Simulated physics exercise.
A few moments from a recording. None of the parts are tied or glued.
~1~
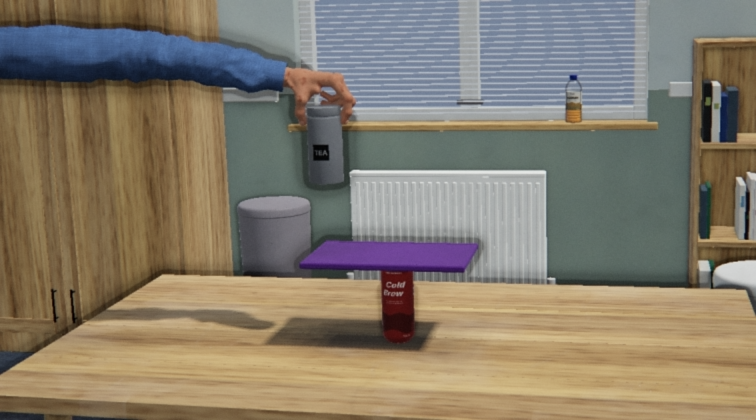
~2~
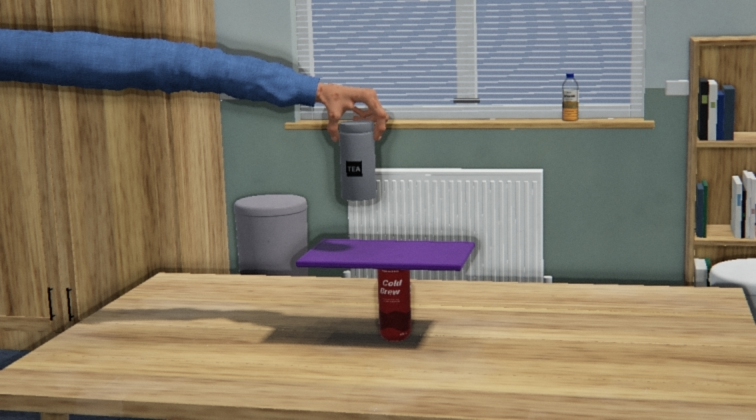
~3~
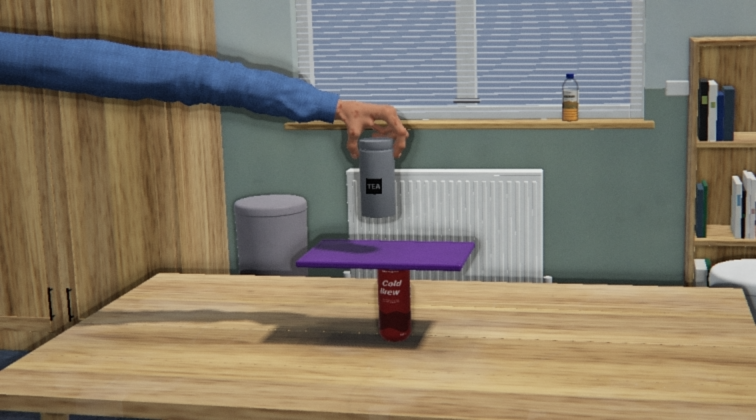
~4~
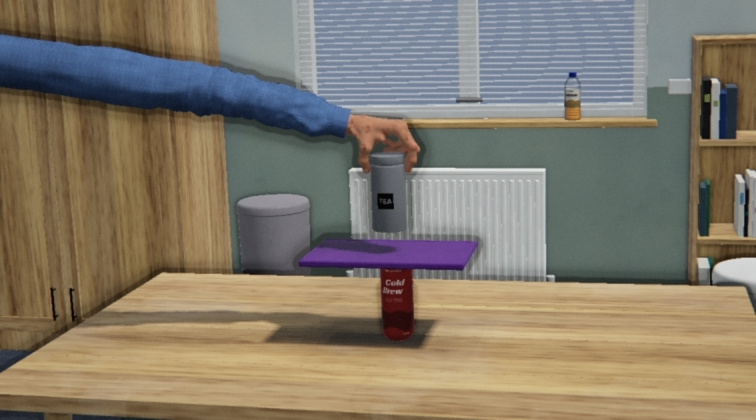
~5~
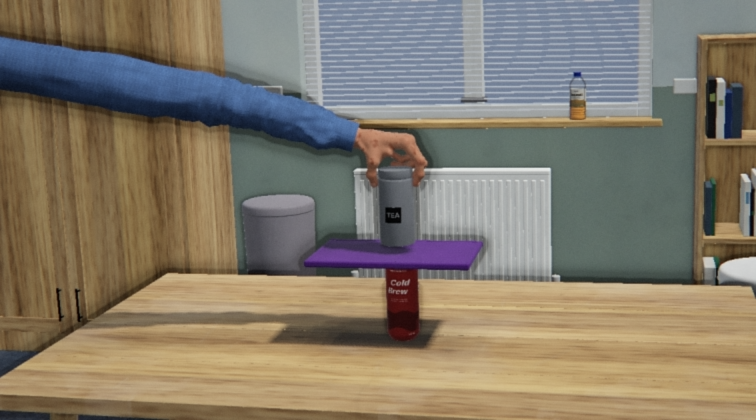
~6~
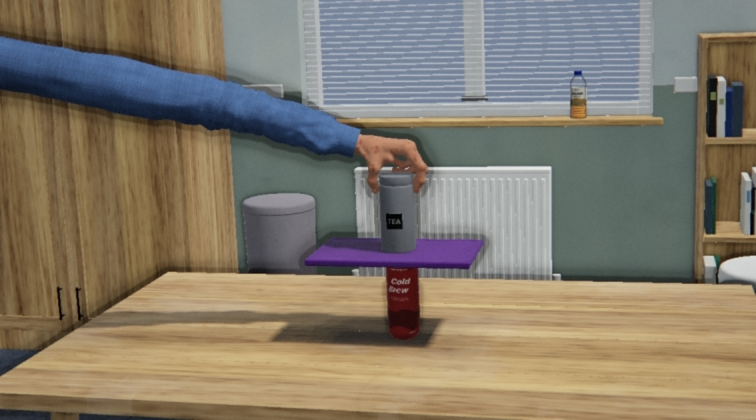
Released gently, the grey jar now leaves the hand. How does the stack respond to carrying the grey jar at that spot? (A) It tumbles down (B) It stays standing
B, it stays standing.
Then, 0.20 s after the last picture, nothing has stirred.
Then, 0.50 s after the last picture, grey jar resting near (397, 212).
At rest, all 3 in place. Seen from the same camera at the end, grey jar near (397, 212). The stack stays up.
